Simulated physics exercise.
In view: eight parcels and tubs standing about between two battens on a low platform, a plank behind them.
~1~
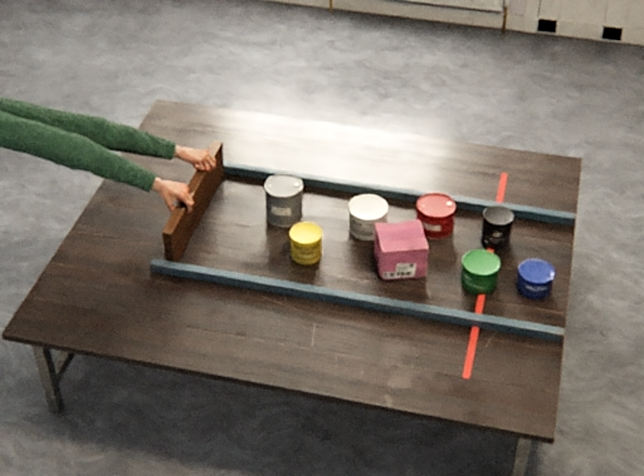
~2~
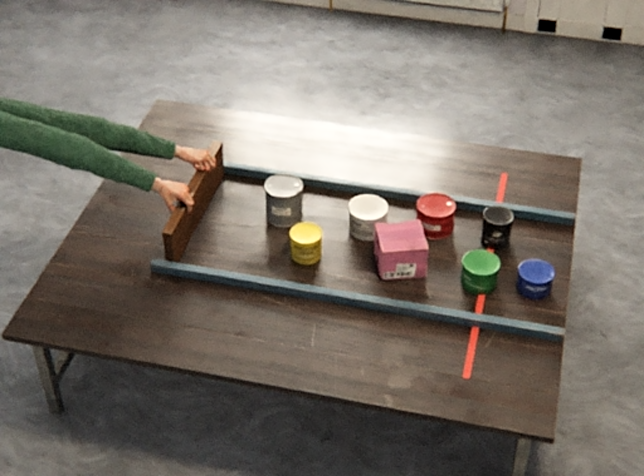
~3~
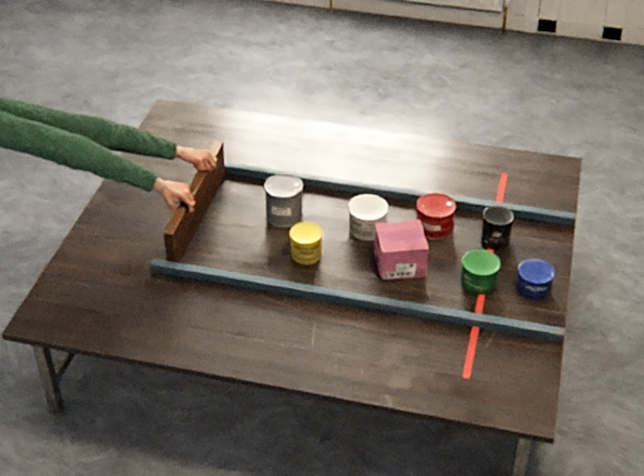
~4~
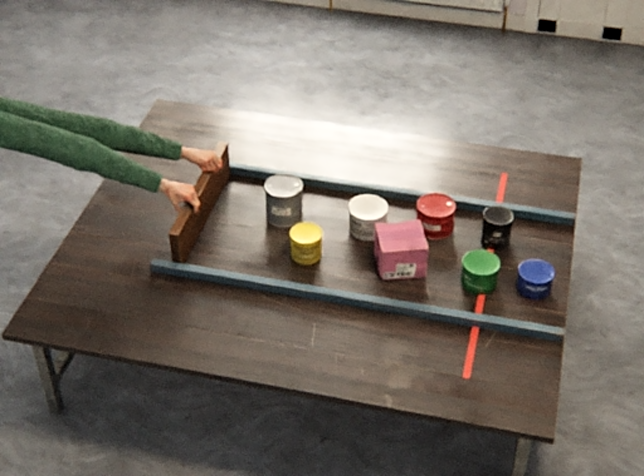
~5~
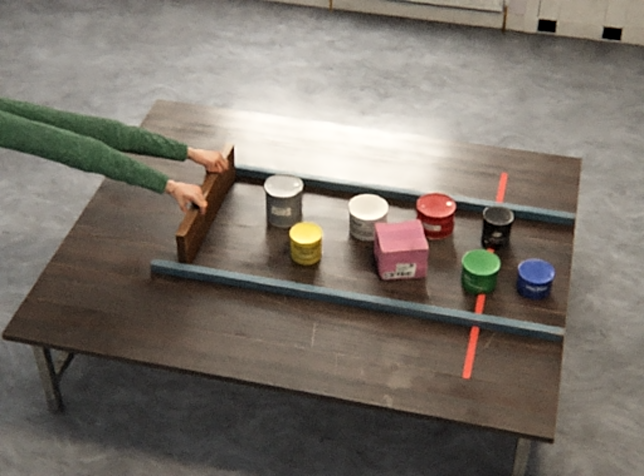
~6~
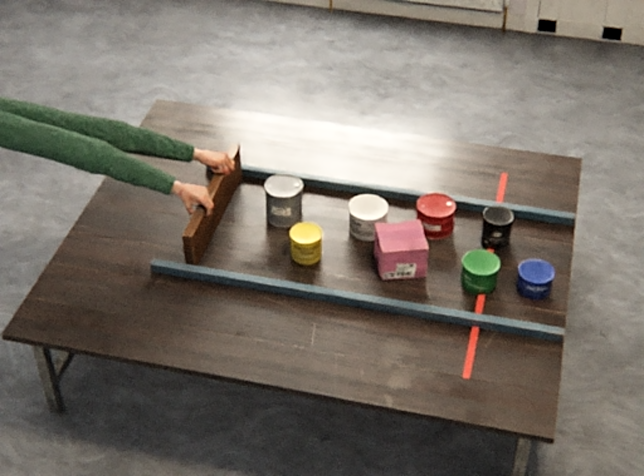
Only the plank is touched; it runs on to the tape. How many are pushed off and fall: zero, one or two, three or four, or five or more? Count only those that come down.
In the end the number that fall off is one or two.
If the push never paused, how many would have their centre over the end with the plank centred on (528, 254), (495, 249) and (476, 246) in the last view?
In that order 5, 2 and 2.
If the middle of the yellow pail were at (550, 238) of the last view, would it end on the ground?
The yellow pail holds on.
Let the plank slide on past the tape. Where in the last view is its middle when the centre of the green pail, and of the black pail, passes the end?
Its middle is around (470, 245) and around (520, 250).
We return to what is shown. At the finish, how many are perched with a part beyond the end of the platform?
Overhanging: 0.
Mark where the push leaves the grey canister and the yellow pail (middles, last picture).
The grey canister stops around (511, 240); the yellow pail around (501, 276).
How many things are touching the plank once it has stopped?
In contact: 3.
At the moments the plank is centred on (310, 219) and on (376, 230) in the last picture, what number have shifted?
First 3, then 5.
Soon after, none off yet; blue pail at rest near (535, 280); black pail at rest near (497, 228); green pail at rest near (480, 273).
By the end, the number that fall off is one or two; fallen, green pail and blue pail.
